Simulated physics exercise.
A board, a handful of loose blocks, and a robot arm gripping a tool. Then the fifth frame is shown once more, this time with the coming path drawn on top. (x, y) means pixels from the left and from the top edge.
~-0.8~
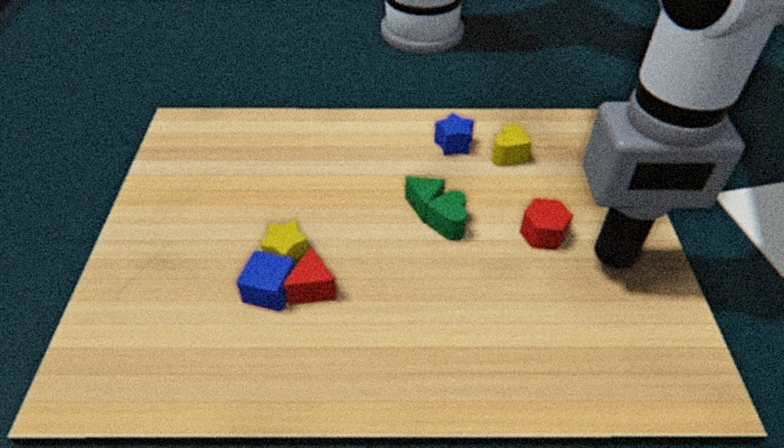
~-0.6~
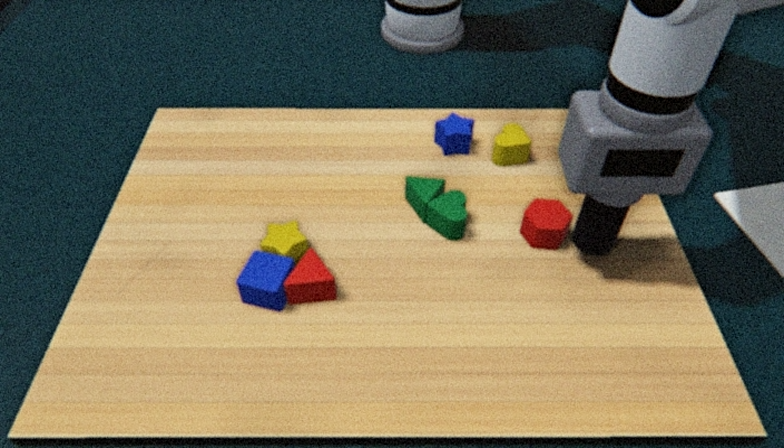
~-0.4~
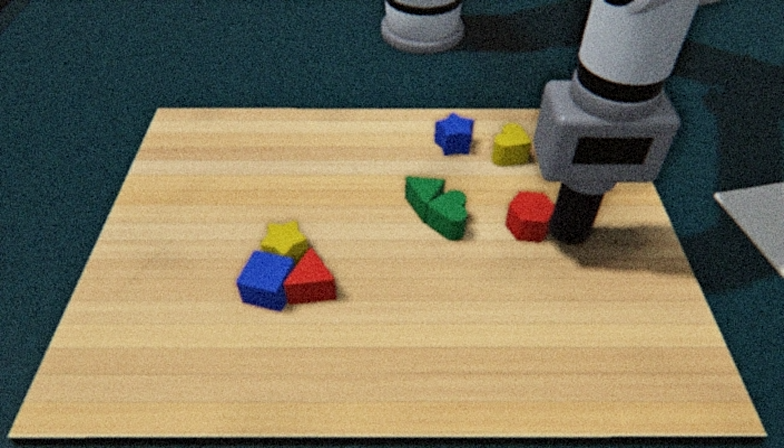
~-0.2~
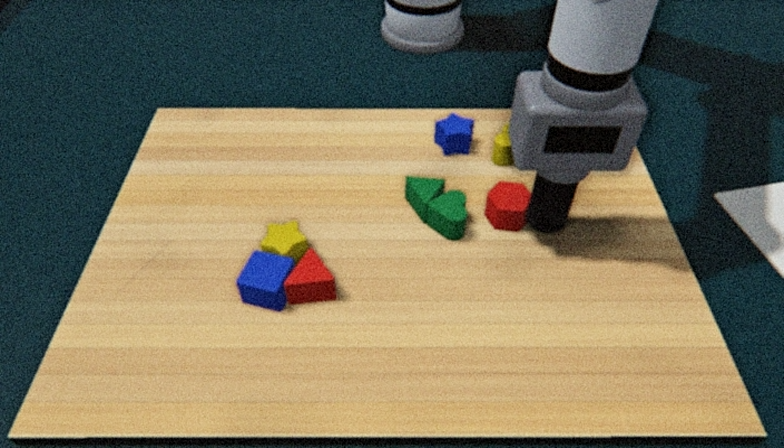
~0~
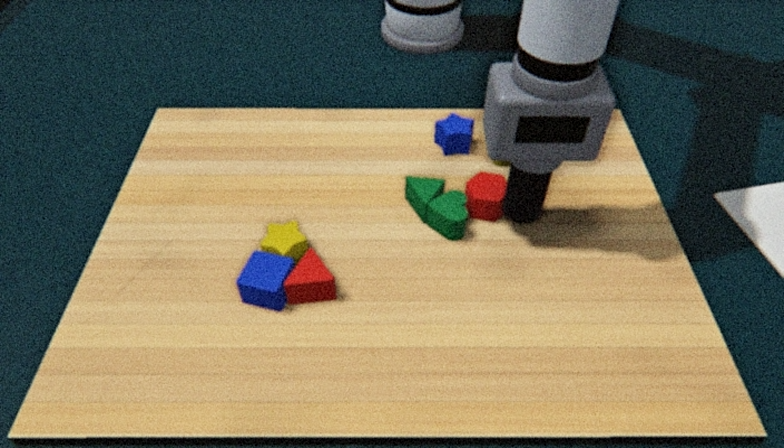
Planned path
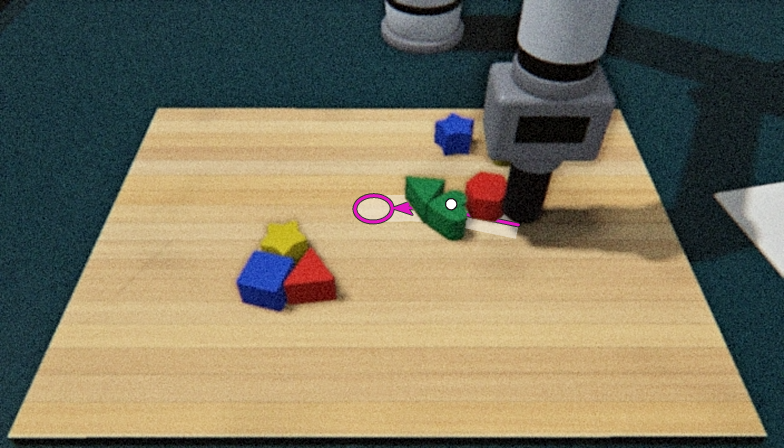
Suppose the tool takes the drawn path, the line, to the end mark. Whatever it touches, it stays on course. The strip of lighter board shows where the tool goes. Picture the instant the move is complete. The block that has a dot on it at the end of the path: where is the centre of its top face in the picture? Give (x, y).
Its top middle will sit at (406, 210).
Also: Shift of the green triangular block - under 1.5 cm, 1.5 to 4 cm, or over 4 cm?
That block covers upwards of 4 cm.
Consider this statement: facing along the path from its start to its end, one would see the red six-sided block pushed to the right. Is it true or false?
True
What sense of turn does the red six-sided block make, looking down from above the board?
Twists clockwise.
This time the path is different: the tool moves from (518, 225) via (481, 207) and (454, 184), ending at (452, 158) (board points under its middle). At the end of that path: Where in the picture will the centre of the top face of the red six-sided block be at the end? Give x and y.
When the path ends, it will be at (416, 143).
The drawn path runs from (518, 225) via (446, 211), ending at (374, 209); the dot is on the green heart-shaped block.
On the path given first. One third of the way, tool at (471, 200); green triangular block at (416, 182), turned 30° anticlockwise; green heart-shaped block at (442, 205), turned 25° anticlockwise; red six-sided block at (451, 169), turned 30° clockwise.
Two thirds of the way, tool at (421, 193); green triangular block at (389, 182); green heart-shaped block at (413, 209), turned 80° anticlockwise; red six-sided block at (433, 160), turned 65° clockwise.
At the end, tool at (373, 194); green triangular block at (341, 183); green heart-shaped block at (406, 210), turned 105° anticlockwise; red six-sided block at (433, 160), turned 65° clockwise.
